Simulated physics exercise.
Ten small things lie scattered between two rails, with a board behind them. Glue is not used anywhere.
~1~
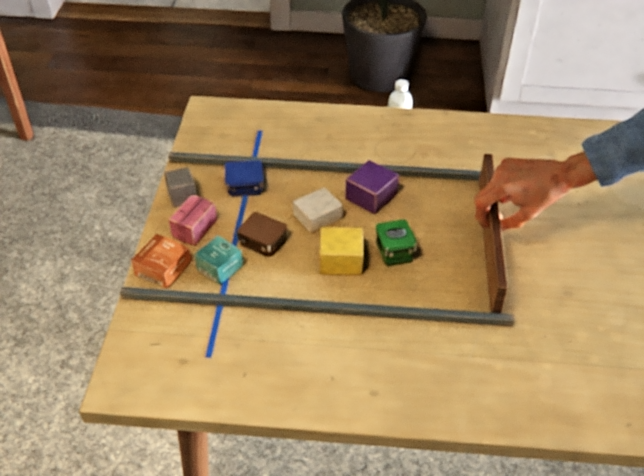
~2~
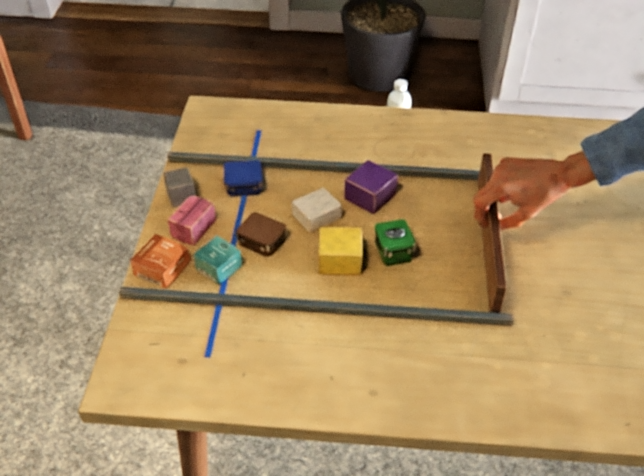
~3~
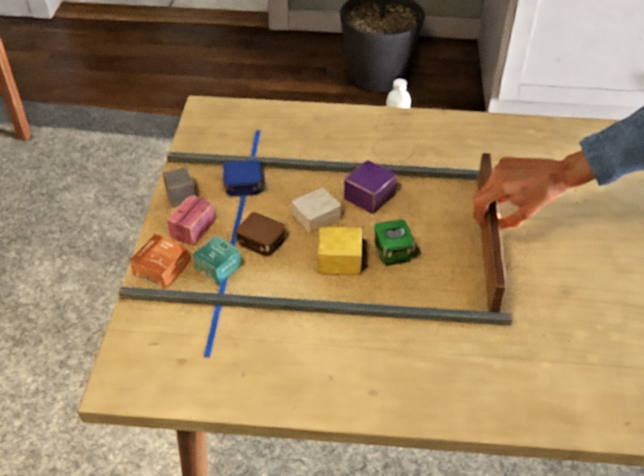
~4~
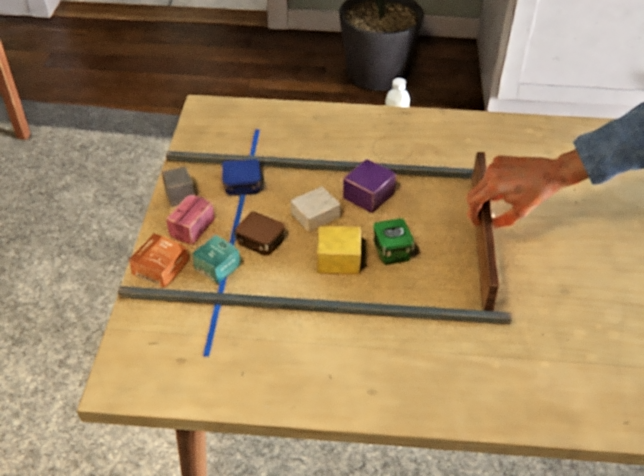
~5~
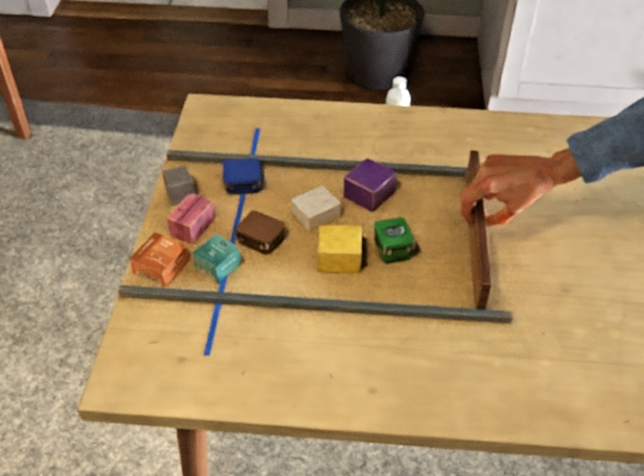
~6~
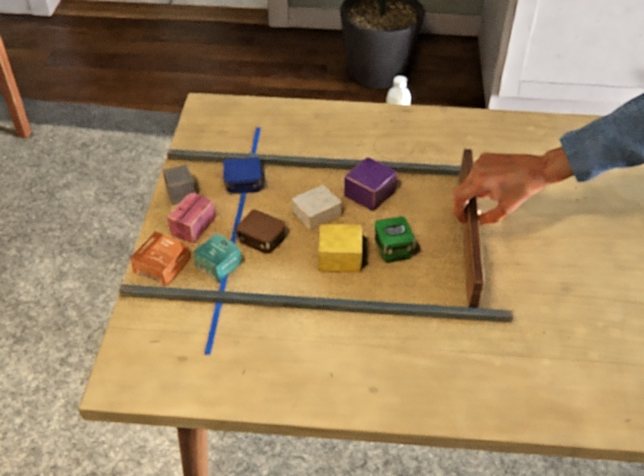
A hand held a dark wooden board upright between two gray rails on a table, then slid it slightly left, while the ten colorful little blocks scattered around a blue line stayed put.
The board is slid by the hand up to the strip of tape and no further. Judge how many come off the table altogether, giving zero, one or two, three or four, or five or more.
The edge claims none.
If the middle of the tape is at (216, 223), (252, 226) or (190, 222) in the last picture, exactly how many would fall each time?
Going through them in order, you'd see 2, 0 and 6.
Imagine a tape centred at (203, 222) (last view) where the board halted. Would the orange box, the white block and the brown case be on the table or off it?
Orange box goes off, white block stays put, brown case stays put.
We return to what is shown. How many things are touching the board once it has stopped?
The count in contact is 3.
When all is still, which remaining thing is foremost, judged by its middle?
It's the orange box that ends nearest.
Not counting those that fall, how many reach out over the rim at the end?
The count is 2.
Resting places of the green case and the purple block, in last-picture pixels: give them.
Green case at about (218, 226), purple block at about (221, 180).
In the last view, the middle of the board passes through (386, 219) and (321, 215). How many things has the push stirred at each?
Moved so far: 3, then 5.
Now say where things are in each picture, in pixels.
In the first frame, grey block (181, 187); orange box (162, 261); pink box (193, 220); board (492, 229); tape (238, 227).
In the second frame, orange box (161, 261); turquoise box (218, 260).
In the third frame, pink box (192, 220); blue case (243, 179).
In the fourth frame, grey block (178, 186); white block (315, 209).
In the fifth frame, orange box (160, 259); yellow block (339, 249).
In the sixth frame, grey block (179, 185); orange box (161, 258); pink box (192, 217); board (470, 224); tape (237, 224).
Early on, none off yet; grey block at rest near (179, 185); orange box at rest near (161, 258); pink box at rest near (192, 217).
Finally, the number that fall off is zero.
